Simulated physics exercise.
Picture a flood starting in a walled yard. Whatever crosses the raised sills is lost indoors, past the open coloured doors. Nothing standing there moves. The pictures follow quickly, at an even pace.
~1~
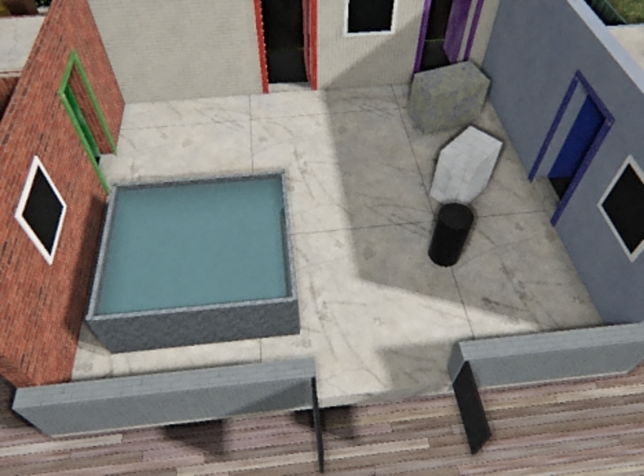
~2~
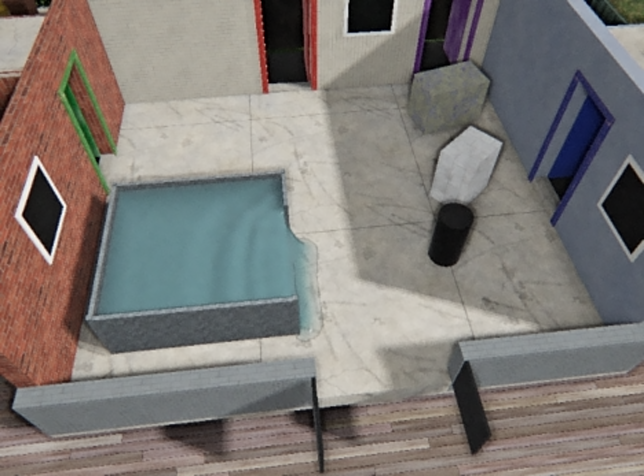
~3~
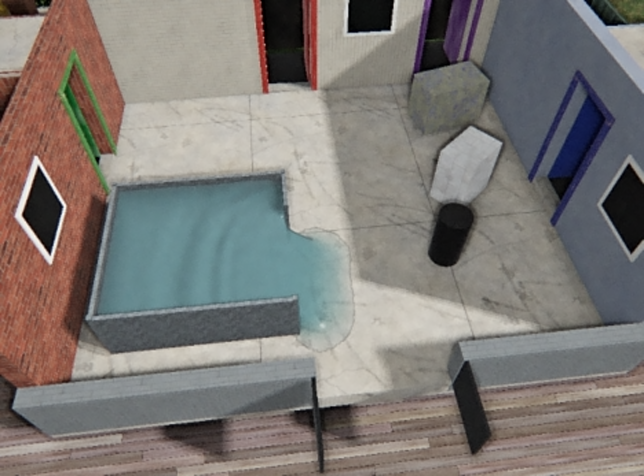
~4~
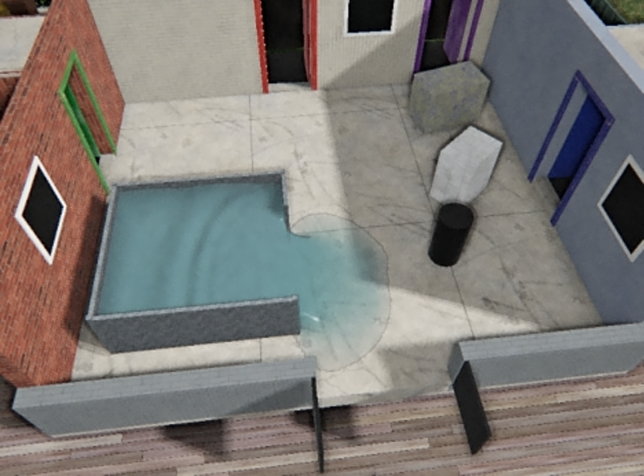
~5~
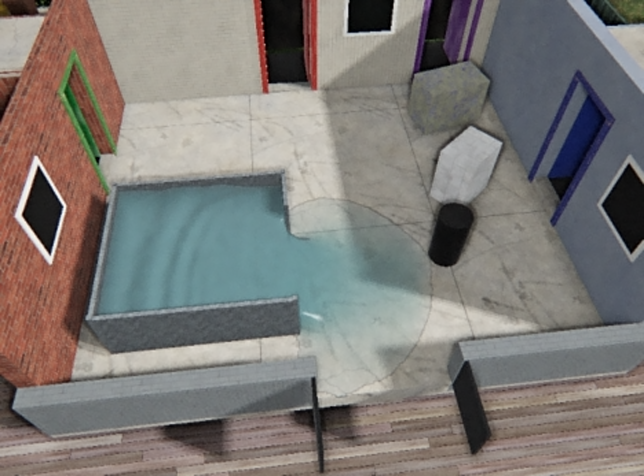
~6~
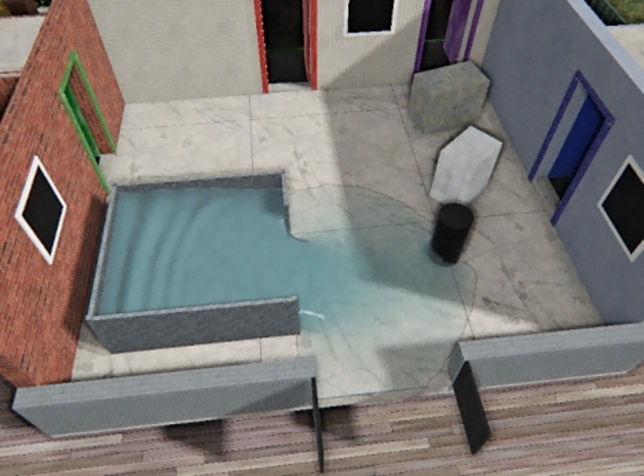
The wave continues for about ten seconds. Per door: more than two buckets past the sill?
Purple door over, blue door over, red door over, green door over.
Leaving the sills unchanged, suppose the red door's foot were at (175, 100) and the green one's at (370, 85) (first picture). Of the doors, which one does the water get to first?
The door marked blue.
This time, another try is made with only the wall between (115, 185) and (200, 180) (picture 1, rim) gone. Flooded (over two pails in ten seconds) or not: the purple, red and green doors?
Log - purple runs over the limit, red runs over the limit, green runs over the limit.
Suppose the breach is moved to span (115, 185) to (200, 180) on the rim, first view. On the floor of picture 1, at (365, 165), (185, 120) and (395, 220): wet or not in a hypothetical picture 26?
The first spot is soaked, the second soaked and the third spared.
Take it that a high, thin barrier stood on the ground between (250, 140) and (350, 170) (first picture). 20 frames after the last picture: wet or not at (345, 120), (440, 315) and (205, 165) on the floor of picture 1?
Results in order: Swamped / swamped / bone-dry.
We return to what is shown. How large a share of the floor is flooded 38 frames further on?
75 %.
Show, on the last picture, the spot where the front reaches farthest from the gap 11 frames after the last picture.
Somewhere around (498, 122).
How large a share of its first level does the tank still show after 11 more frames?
50 % or so.
A moment on, water covers 35 % of the floor; the purple door not reached, the blue door wet at the sill, nothing in, the red door not reached, the green door not reached.
Next, water covers 40 % of the floor; the purple door not reached, the blue door under two buckets in, the red door not reached, the green door not reached.
Then, water covers 55 % of the floor; the purple door not reached, the blue door over two buckets in, the red door not reached, the green door not reached.
Later, water covers 75 % of the floor; the purple door over two buckets in, the blue door over two buckets in, the red door under two buckets in, the green door not reached.
In the end, water covers 95 % of the floor; the purple door far over two buckets in, the blue door over two buckets in, the red door over two buckets in, the green door over two buckets in.
